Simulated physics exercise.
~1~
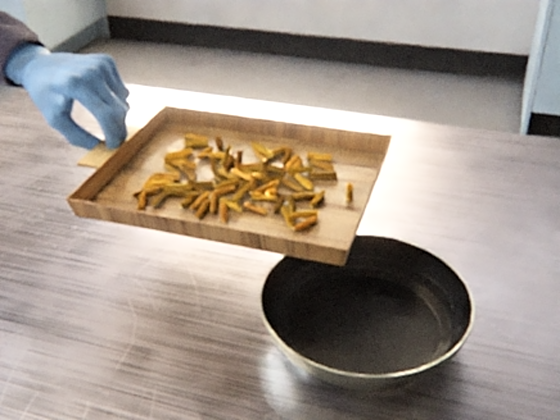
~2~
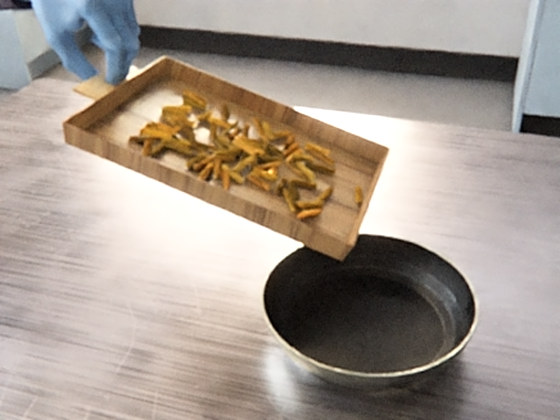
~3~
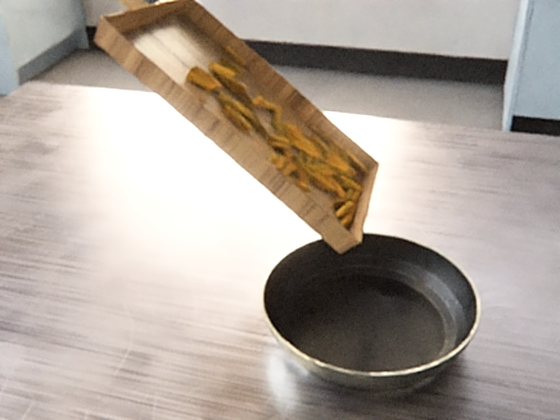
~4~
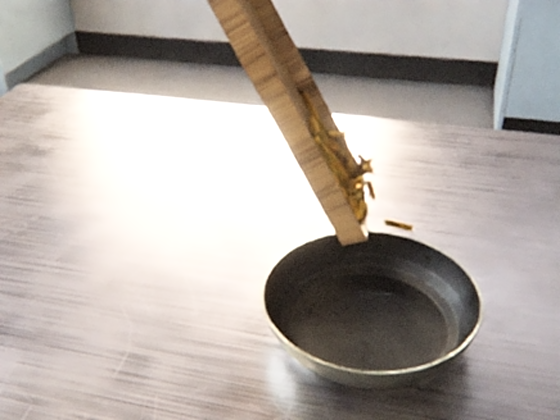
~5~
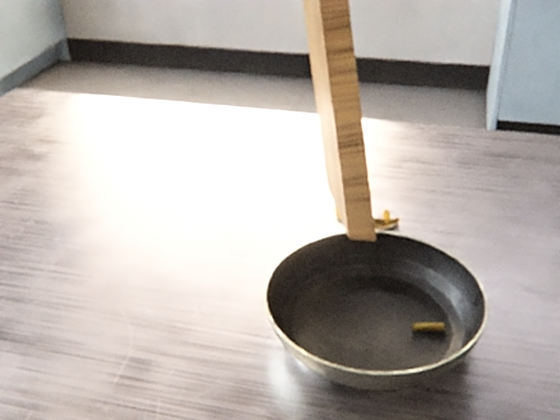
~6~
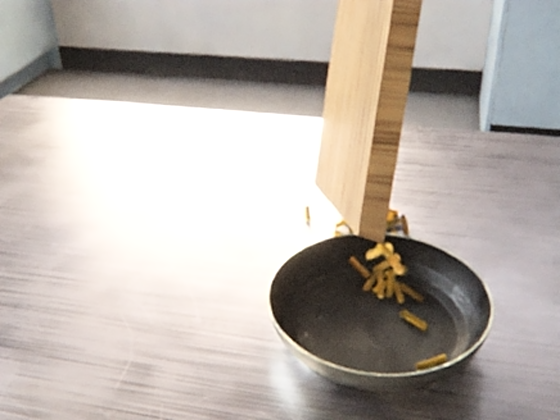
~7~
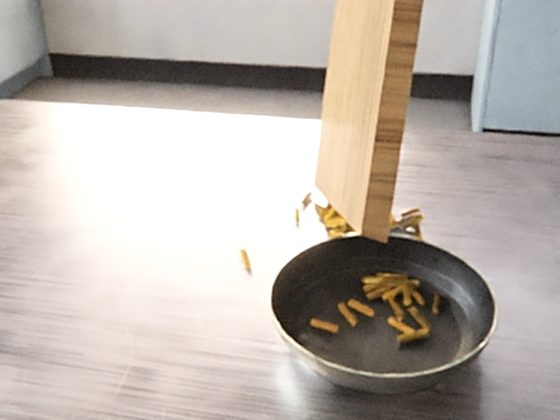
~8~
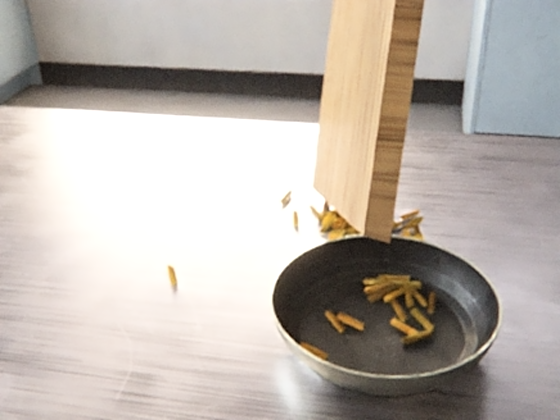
A wooden tray of small orange and green pasta pieces was tipped steeply over a dark pan, first with a blue-gloved hand at its edge. Some pieces dropped into the pan, but most ended up outside, heaped behind it or scattered on the table.
